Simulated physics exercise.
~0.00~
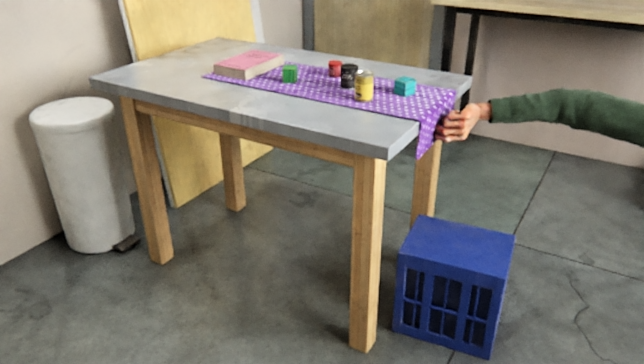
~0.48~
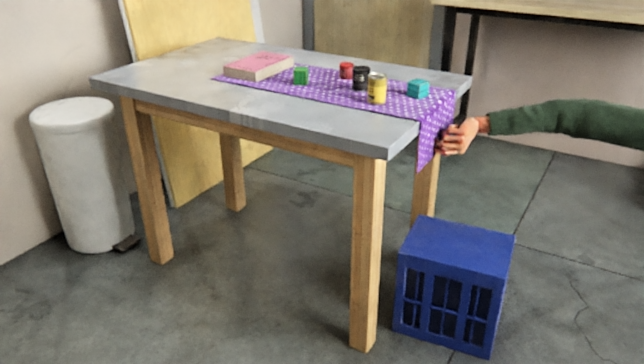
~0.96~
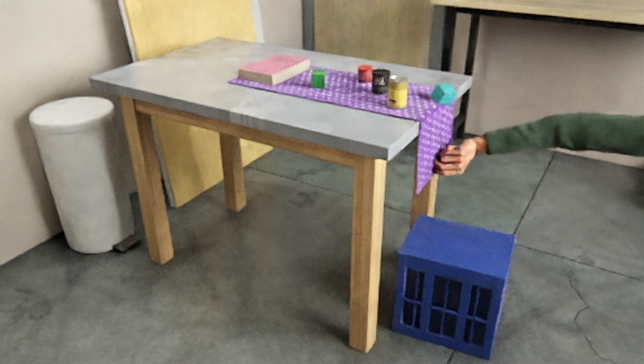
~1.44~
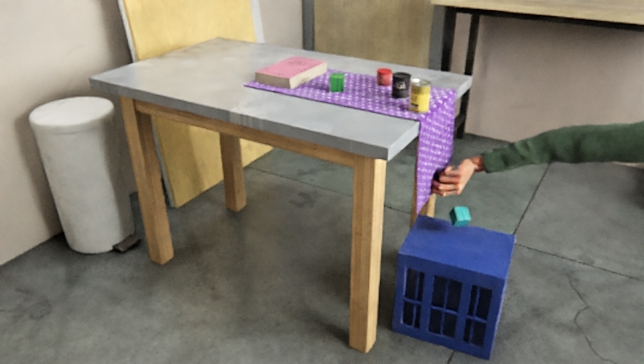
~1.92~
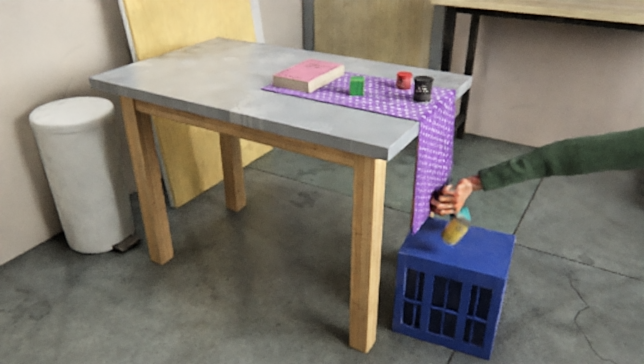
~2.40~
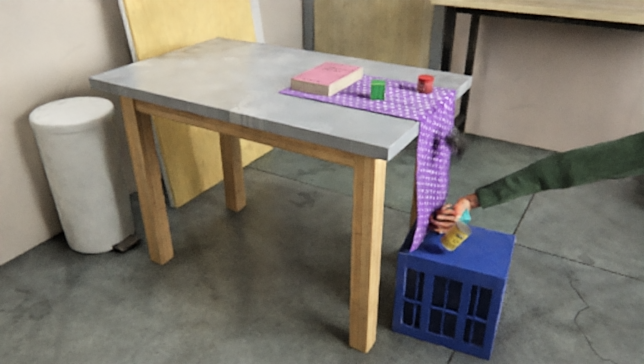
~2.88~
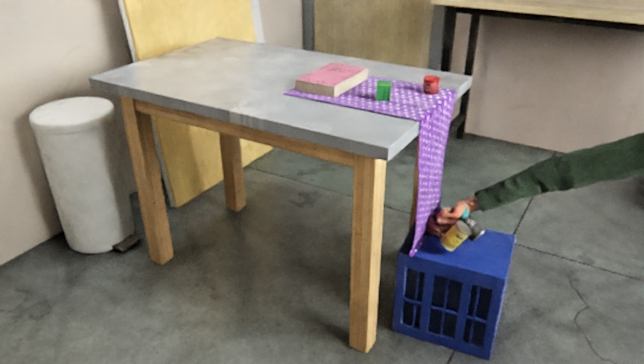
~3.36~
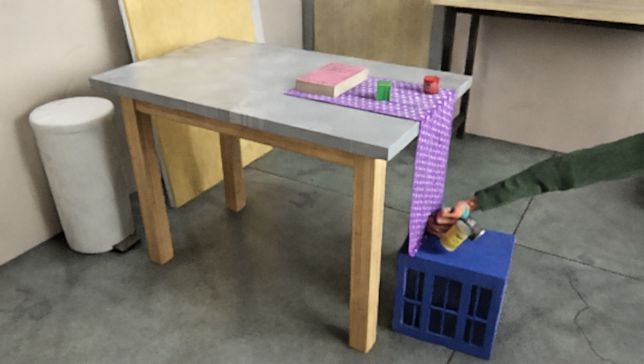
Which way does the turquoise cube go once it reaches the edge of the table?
The turquoise cube moves down, dropping from the table edge toward the blue crate.
